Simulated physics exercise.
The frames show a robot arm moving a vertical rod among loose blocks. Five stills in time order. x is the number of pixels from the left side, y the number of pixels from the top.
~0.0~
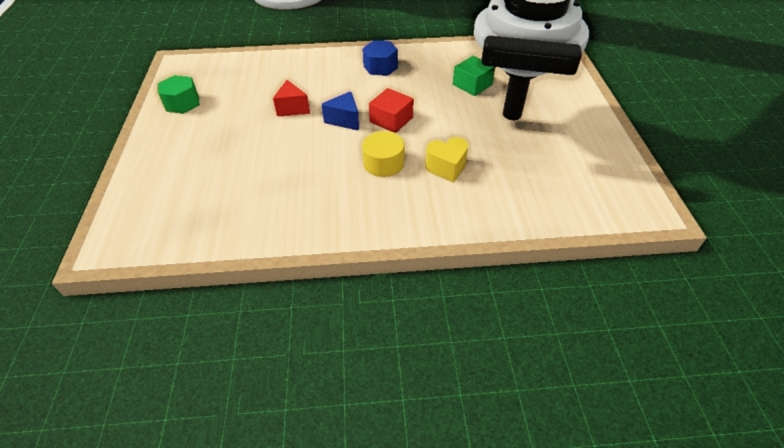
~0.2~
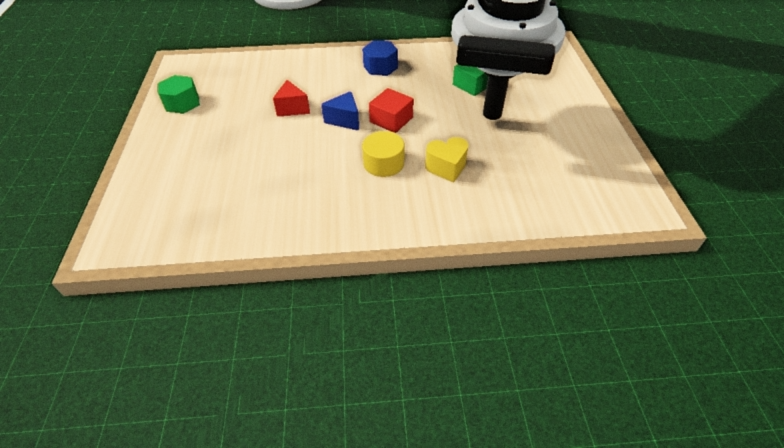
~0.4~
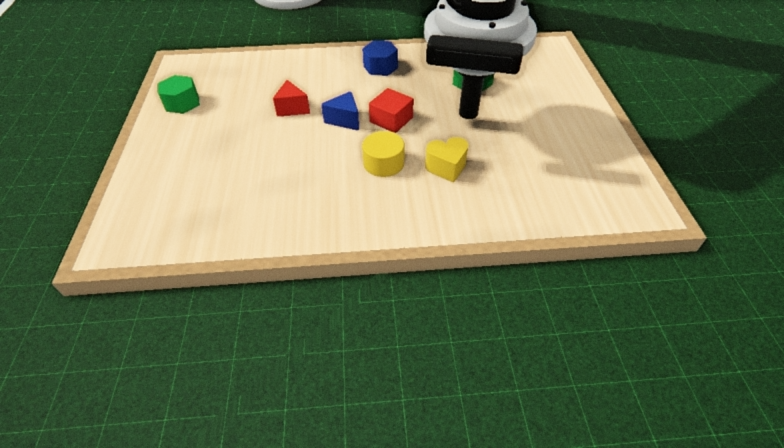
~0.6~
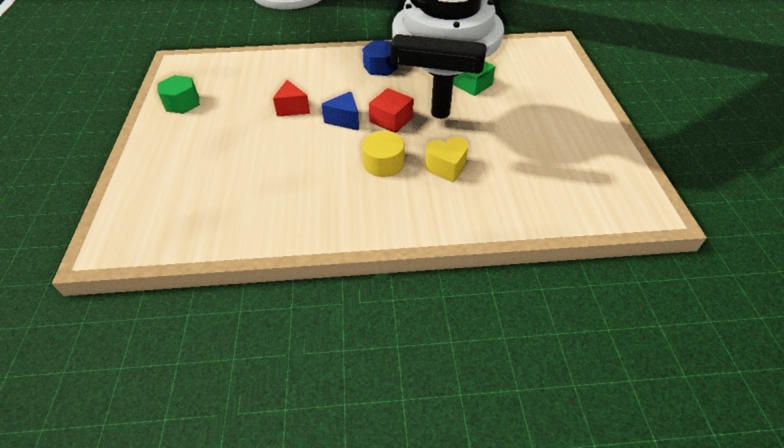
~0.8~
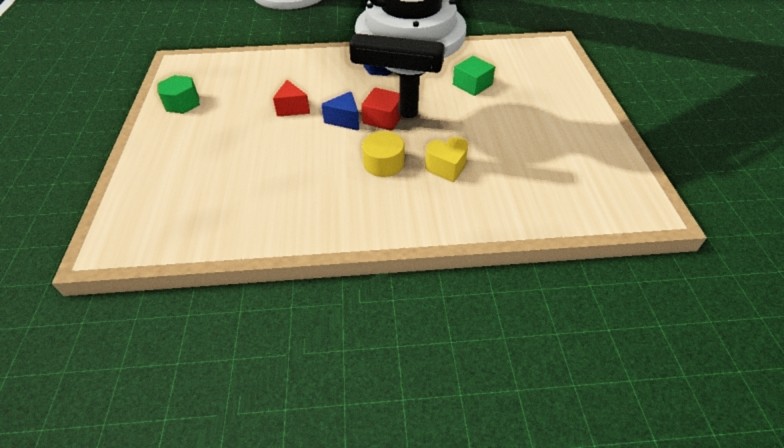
At the start, a robot arm holds a black vertical rod over the right side of a wooden board scattered with red, blue, green and yellow blocks. The arm moves the rod steadily left, passing in front of a green block, then nudges the red block slightly left toward the blue triangle.
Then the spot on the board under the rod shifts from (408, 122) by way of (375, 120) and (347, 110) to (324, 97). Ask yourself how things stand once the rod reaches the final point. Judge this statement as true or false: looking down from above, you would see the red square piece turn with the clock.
That claim is false.
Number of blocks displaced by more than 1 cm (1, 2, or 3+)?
The count will be 3 or more.
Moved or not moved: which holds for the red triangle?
Moved.
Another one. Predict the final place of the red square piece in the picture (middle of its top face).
Around (304, 90).
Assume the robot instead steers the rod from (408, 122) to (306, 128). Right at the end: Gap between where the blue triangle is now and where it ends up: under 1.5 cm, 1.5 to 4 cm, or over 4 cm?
The blue triangle moves over 4 cm.
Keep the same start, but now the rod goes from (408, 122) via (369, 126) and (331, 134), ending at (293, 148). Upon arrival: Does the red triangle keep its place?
No, I don't think so.
On the path given first. One third of the way, rod (374, 111); blue triangle (317, 101), turned 20° clockwise; red square piece (348, 97), turned 15° anticlockwise.
Two thirds of the way, rod (346, 101); red triangle (281, 89); blue triangle (291, 104); red square piece (318, 92), turned 40° anticlockwise.
At the end, rod (323, 88); red triangle (269, 88), turned 10° clockwise; blue triangle (285, 106), turned 25° anticlockwise; red square piece (304, 90), turned 65° anticlockwise; yellow cylinder not moved.
